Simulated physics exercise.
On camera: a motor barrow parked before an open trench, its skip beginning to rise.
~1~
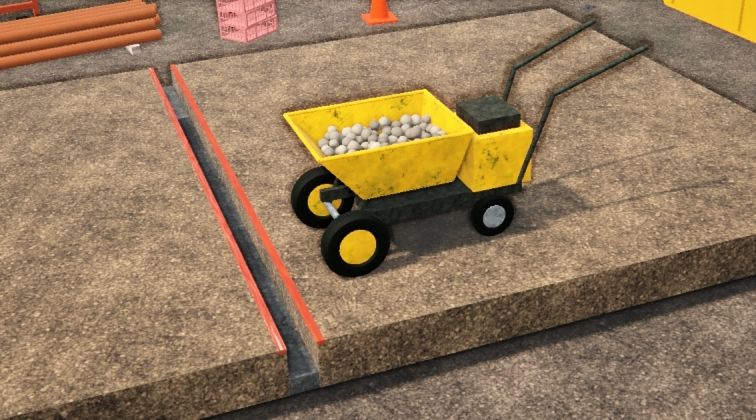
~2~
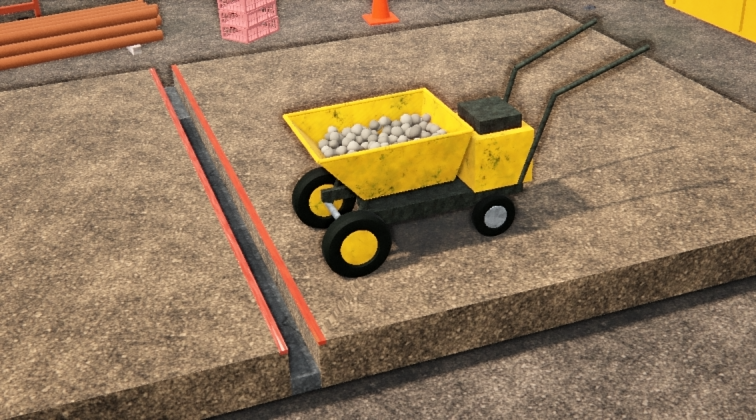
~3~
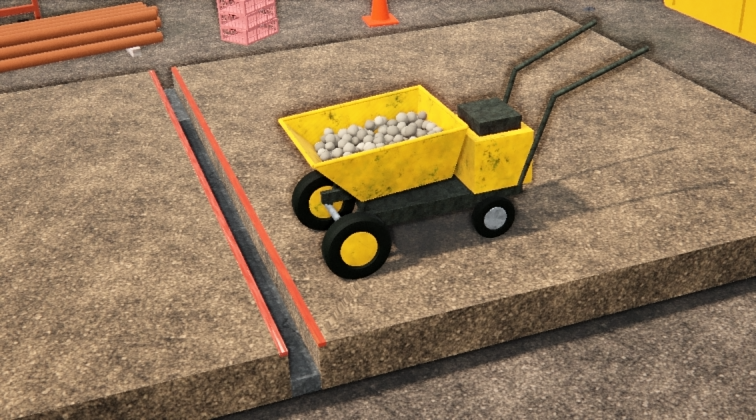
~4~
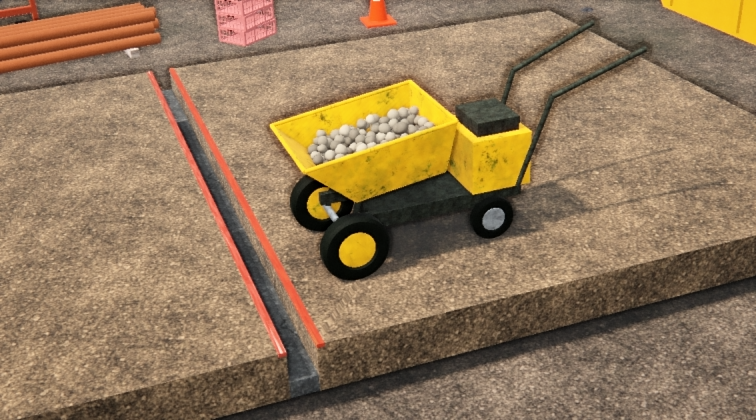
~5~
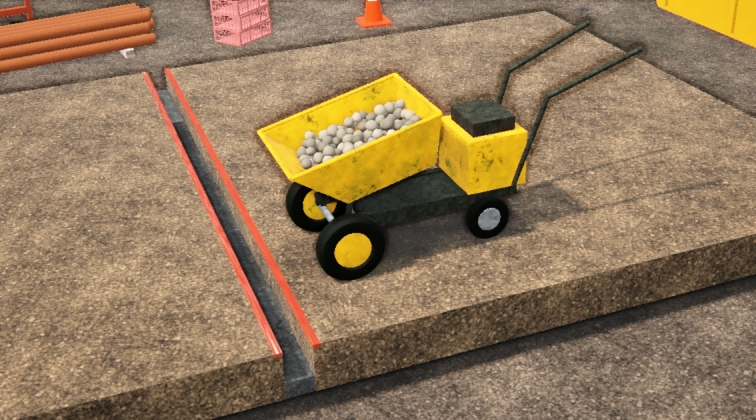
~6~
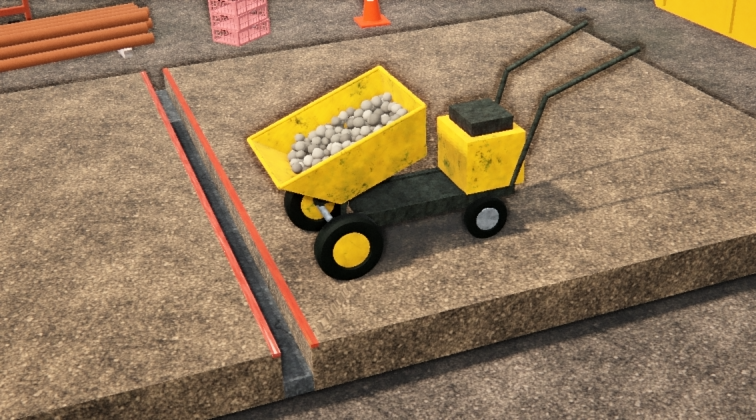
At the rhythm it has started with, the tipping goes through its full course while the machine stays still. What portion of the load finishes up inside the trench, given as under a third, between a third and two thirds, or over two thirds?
Inside the trench: Under a third.
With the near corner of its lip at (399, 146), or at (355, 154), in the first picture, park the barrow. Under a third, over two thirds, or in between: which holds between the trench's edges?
Lab note - position 1: One to two thirds; position 2: One to two thirds.
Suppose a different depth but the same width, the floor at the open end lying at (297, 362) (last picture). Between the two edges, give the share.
Something like 10 %.
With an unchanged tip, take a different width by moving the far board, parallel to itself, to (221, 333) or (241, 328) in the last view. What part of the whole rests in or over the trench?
Close to 60 per cent in the first, close to 30 per cent in the second.
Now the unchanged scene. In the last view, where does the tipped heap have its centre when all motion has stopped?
(193, 276).
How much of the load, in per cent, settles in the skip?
It comes to 5 per cent or so.
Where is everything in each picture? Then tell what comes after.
The first frame shows lip of the skip at (320, 161), level; top of the load at (384, 138), river pebbles; first edge of the trench at (305, 311); far edge at (268, 319), the trench under half as wide as the skip, and about as deep as wide.
The second frame shows lip of the skip at (319, 162), tipped barely; top of the load at (393, 141).
The third frame shows lip of the skip at (314, 166), tipped barely; top of the load at (393, 131).
The fourth frame shows lip of the skip at (305, 172), tipped a little; top of the load at (399, 129).
The fifth frame shows lip of the skip at (292, 179), tipped a little; top of the load at (386, 125).
The sixth frame shows lip of the skip at (280, 188), tipped clearly; top of the load at (385, 120); first edge of the trench at (299, 314); far edge at (262, 323).
Soon after the last picture, skip tipped steeply; all in the skip.
A little later, skip tipped steeply; most in the skip; about a quarter beyond it; a stray few falling.
Later still, skip tipped right over; a small part in the skip; a stray few in or heaped over the trench; nearly all beyond it.
By the end, skip tipped right over; a stray few in the skip; a small part in or heaped over the trench; nearly all beyond it.
